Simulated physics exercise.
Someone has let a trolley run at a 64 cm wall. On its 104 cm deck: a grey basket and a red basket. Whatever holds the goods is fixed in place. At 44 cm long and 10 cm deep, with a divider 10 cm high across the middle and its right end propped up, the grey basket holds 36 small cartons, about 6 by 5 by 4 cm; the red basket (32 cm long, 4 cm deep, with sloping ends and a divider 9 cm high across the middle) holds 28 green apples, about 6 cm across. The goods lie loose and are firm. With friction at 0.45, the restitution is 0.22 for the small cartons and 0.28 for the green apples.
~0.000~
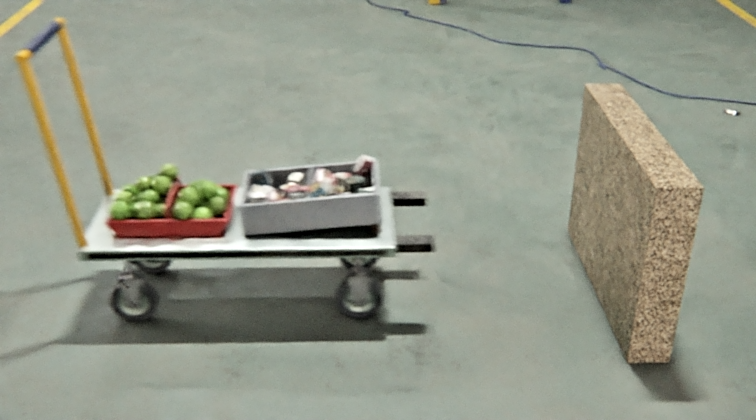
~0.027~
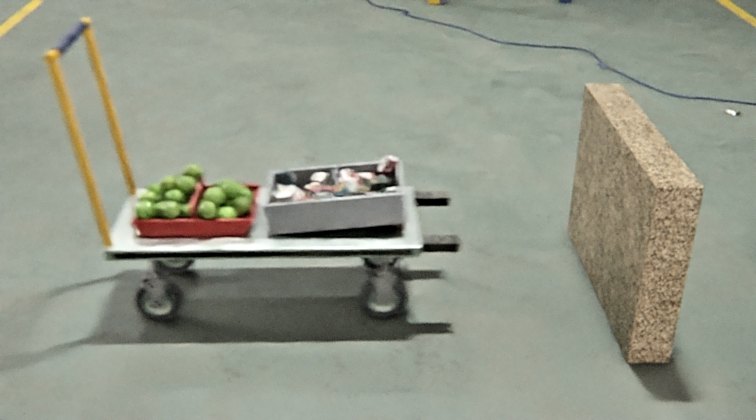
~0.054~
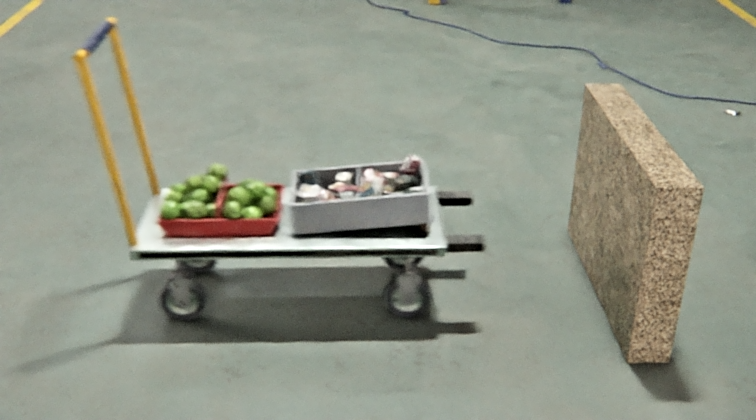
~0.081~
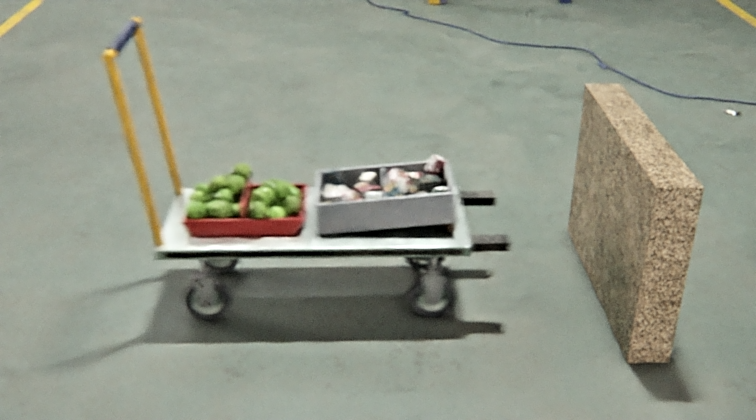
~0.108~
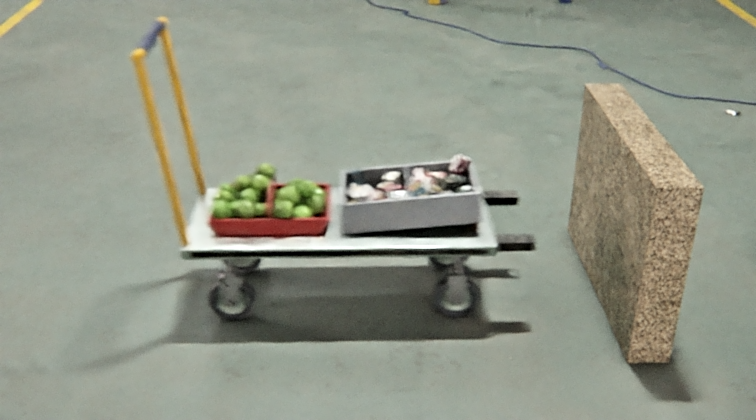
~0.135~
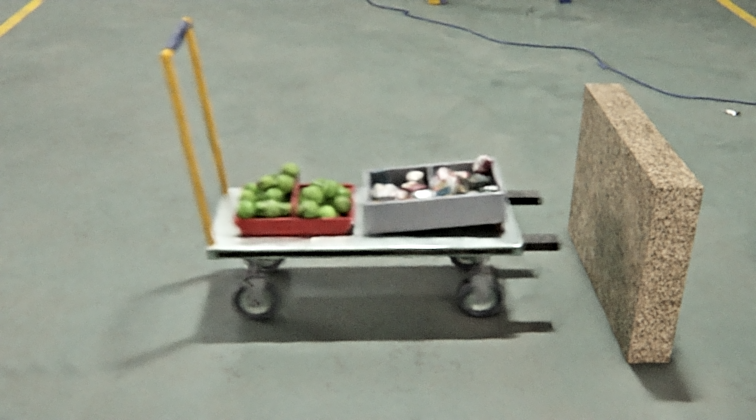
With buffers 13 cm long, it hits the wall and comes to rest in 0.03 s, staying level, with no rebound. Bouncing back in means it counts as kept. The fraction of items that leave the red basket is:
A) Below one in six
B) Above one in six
The answer is B.
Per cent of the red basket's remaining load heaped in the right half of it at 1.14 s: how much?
I'd say near 40 out of a hundred.
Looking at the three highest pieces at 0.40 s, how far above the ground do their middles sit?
About 54 cm up, on average.
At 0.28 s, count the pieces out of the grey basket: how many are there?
Count for the grey basket: Roughly 0.
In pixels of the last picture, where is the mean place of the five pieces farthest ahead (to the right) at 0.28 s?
Close to (545, 185).
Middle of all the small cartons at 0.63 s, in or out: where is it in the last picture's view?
Centre approx. (500, 195).
After 0.18 s, the buffers strike the wall.
After 0.28 s, grey basket 36 in, 0 out and red basket 24 in, 4 out.
After 0.40 s, grey basket 34 in, 2 out and red basket 18 in, 10 out.
After 0.63 s, grey basket 34 in, 2 out and red basket 15 in, 13 out.
When it is over (at 1.14 s), grey basket 34 in, 2 out and red basket 15 in, 13 out. Asked share, 13 of 28, 46 per cent.
